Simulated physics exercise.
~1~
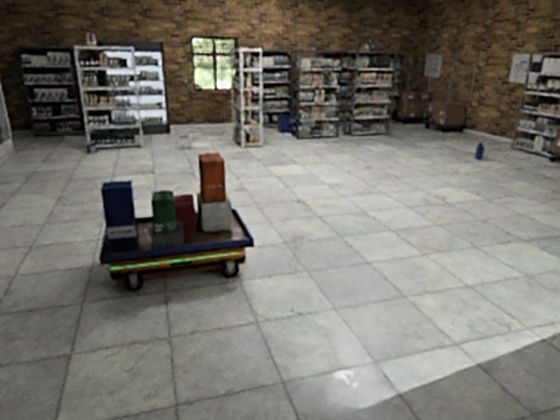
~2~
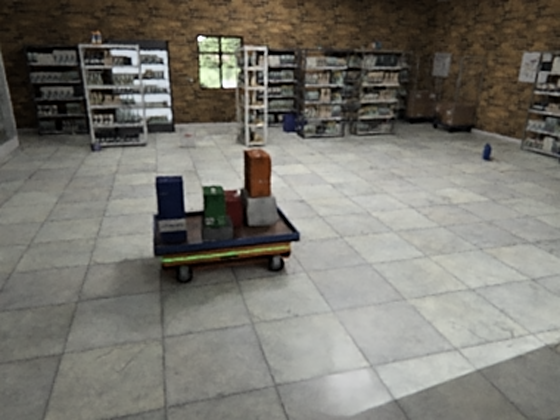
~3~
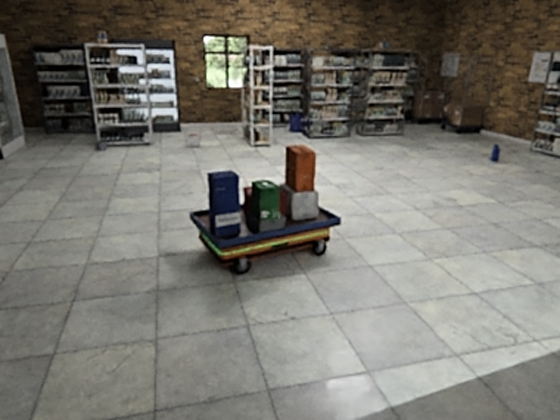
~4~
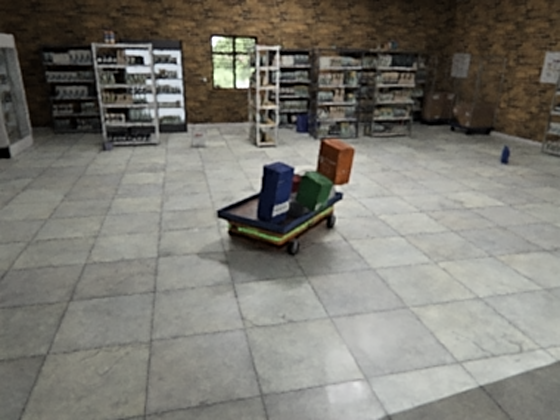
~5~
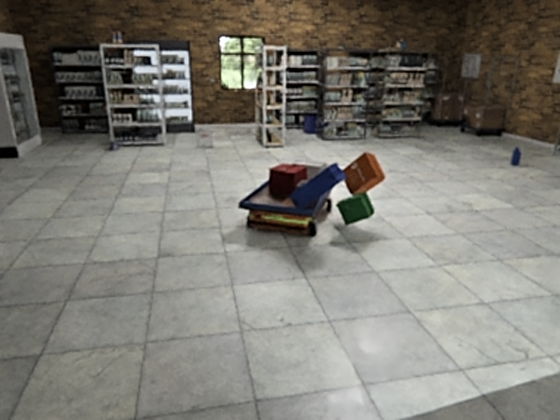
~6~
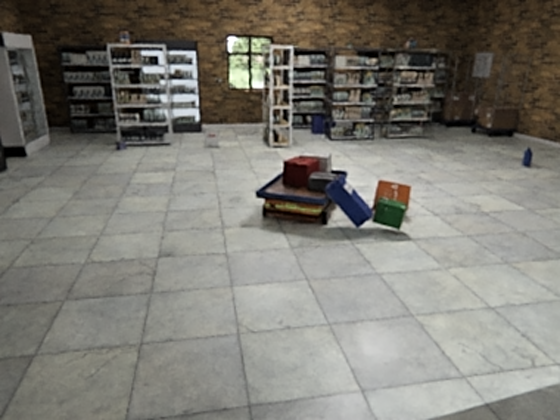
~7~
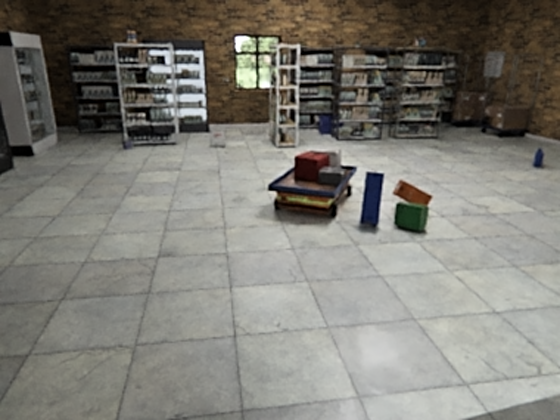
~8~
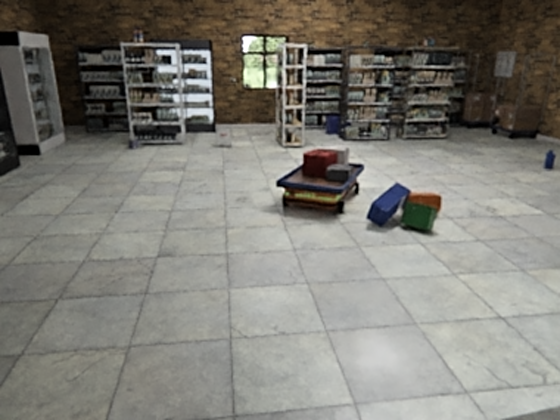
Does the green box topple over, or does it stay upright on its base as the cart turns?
The green box topples, tipping off the right side of the cart as it turns and ending up on the floor beside the orange box.
